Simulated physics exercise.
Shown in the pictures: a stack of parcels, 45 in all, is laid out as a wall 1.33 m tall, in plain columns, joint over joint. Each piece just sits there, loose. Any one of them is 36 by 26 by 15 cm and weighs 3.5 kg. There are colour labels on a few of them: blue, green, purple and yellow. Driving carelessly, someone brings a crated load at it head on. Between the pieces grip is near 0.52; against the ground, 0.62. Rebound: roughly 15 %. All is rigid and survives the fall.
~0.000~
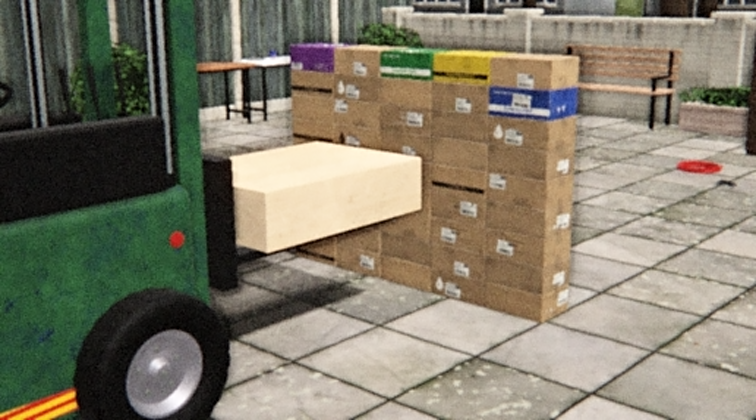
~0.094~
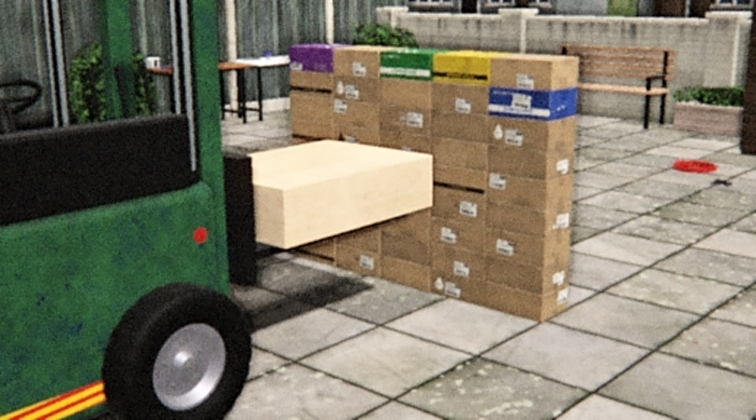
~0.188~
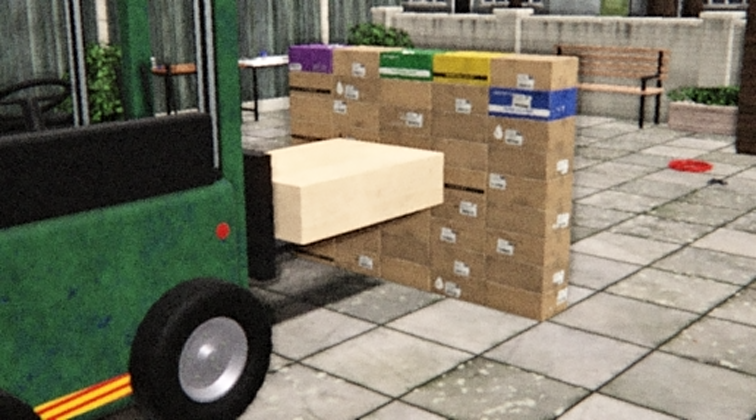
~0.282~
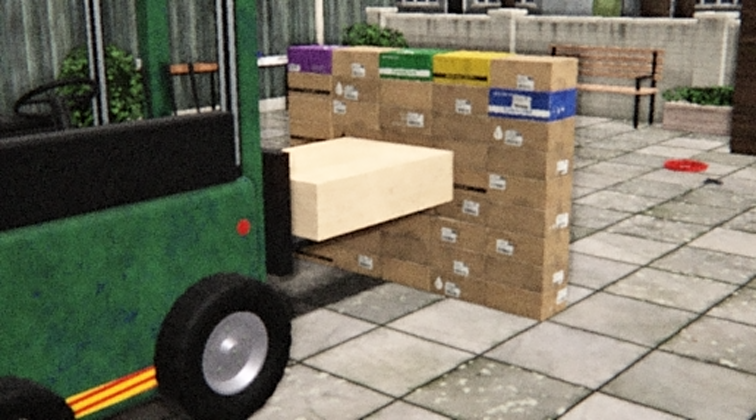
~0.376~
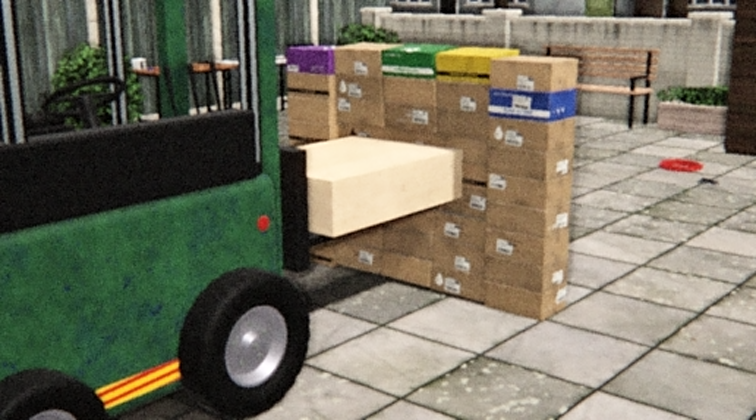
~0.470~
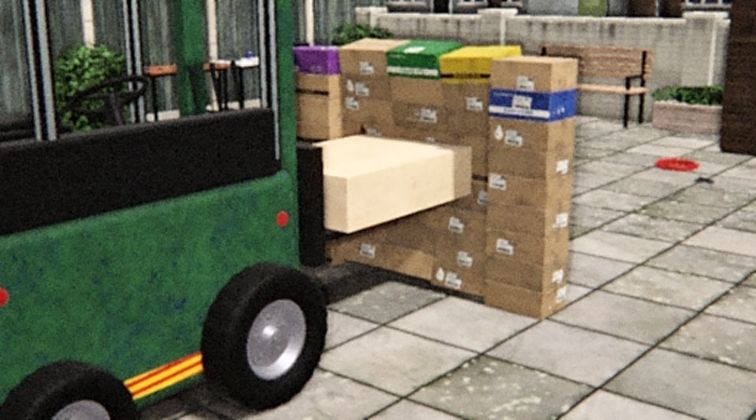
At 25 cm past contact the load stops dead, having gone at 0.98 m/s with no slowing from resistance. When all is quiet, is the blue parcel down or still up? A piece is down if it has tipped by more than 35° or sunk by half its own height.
The blue parcel remains up.
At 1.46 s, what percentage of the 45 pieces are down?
60 %.
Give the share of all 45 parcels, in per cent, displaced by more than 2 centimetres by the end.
The shifted ones make up 60 per cent.
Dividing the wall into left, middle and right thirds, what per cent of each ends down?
The thirds come out at 50 on the left, 100 in the middle and 50 on the right, in per cent.
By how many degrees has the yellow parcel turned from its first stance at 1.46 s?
Around 80° from its start.
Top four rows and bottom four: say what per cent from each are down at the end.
60 % and 60 %.
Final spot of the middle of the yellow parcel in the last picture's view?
Somewhere around pixel (514, 217).
Around 0.58 s, none of the 45 parcels down, 27 disturbed; blue parcel unmoved; green parcel tipped 23°.
Around 0.76 s, 27 of the 45 parcels down; blue parcel unmoved; green parcel tipped 51°, 24 cm lower.
Around 0.98 s, 27 of the 45 parcels down; blue parcel unmoved; yellow parcel tipped 72°, 84 cm lower.
Around 1.46 s, 27 of the 45 parcels down; blue parcel unmoved; green parcel upside down.
Finally (3.1 s), 27 of the 45 parcels down; blue parcel unmoved; green parcel upside down; yellow parcel on its side. Seen by the last camera, middles, blue parcel near (532, 103), green parcel near (448, 217).
